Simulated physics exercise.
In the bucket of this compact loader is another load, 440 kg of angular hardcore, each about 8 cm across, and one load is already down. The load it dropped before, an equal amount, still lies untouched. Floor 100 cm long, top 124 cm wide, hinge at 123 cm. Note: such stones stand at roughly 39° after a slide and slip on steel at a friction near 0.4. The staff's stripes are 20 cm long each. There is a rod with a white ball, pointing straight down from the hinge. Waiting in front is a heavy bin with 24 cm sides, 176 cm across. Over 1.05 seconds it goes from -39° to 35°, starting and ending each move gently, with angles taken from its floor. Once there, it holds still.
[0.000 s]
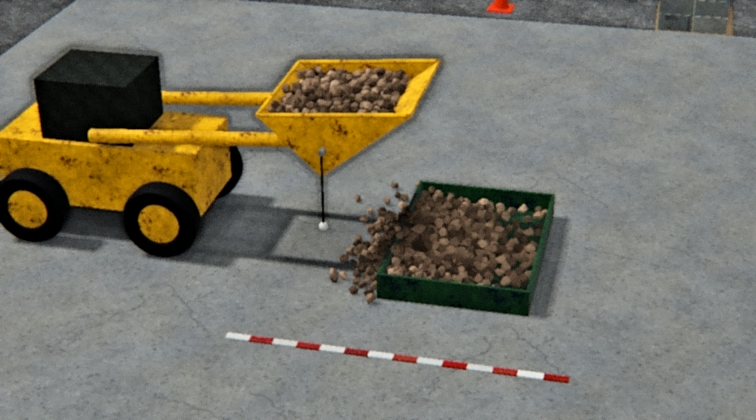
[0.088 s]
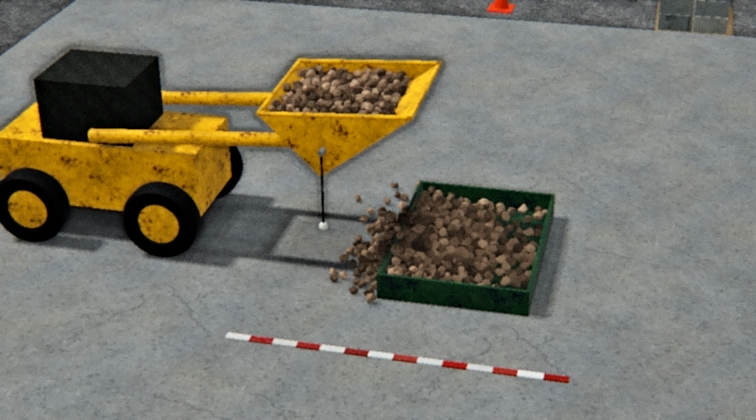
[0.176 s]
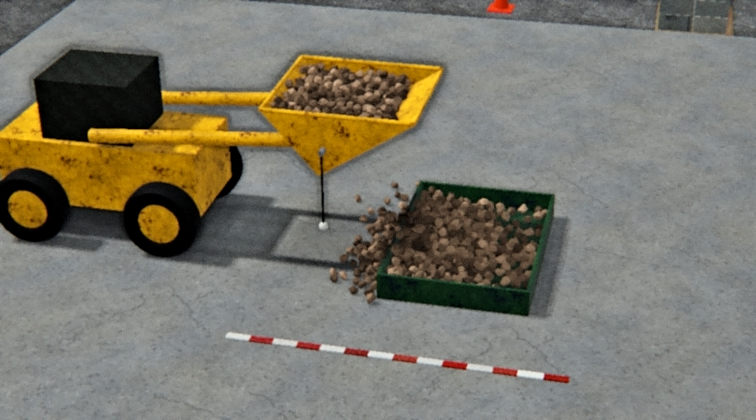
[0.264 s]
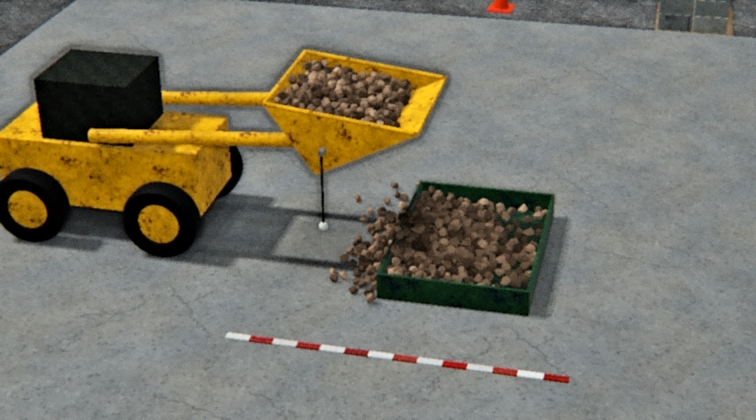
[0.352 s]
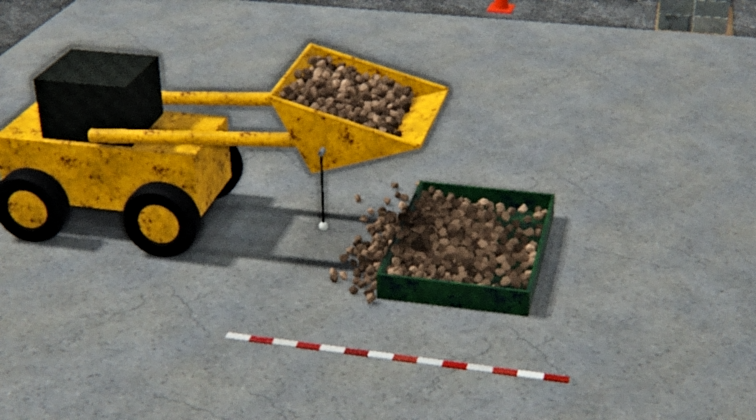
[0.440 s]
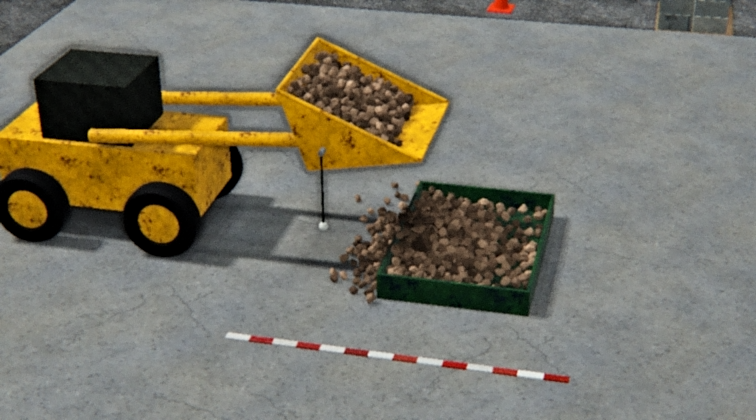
In this clip, a yellow loader with its wheels still gradually tilts its raised, stone-filled bucket forward, the right lip lowering as the stones shift slightly inside, while stones in and beside a green bin below lie still.
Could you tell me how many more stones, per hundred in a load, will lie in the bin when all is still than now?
Roughly 94 more in each hundred.
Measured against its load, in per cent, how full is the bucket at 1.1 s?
Close to 90 per cent of the load.
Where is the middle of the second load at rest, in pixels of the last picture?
Near (453, 228).
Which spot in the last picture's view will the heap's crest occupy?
Look near (437, 210).
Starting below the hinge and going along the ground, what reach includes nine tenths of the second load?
Distance: Roughly 150 cm.
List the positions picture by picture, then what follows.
In the first picture, lip at (411, 116), floor tilted -39°, highest stones at (380, 82). The earlier load is highest near (418, 233), 29 cm above ground level, 17 % short of the bin, 83 % in the bin.
In the second picture, lip at (412, 118), floor tilted -38°, highest stones at (364, 80); the stones move at 0.1 m/s on average.
In the third picture, the bucket is at -33°, its lip at (415, 125); the top of the load is at (324, 75); the stones move at 0.3 m/s on average.
In the fourth picture, lip at (418, 134), floor tilted -27°, highest stones at (314, 71); the stones move at 0.3 m/s on average.
In the fifth picture, lip at (420, 147), floor tilted -20°, highest stones at (318, 64); the stones move at 0.4 m/s on average.
In the sixth picture, lip at (421, 161), floor tilted -11°, highest stones at (322, 61); the stones move at 0.4 m/s on average.
After 0.8 s the floor is at 24°; in per cent of one load, 100 in the bucket, 17 short of the bin, 83 in the bin; the foremost stones are at (535, 249).
After 1.1 s the floor is at 35°; in per cent of one load, 92 in the bucket, 17 short of the bin, 91 in the bin; the foremost stones are at (535, 249).
After 1.5 s the floor is at 35°; in per cent of one load, 44 in the bucket, 17 short of the bin, 138 in the bin; the foremost stones are at (535, 250).
After 4.2 s the floor is at 35°; in per cent of one load, 0 in the bucket, 22 short of the bin, 176 in the bin, 2 beside or beyond the bin; the foremost stones are at (535, 251). Net gain in the bin, 94.
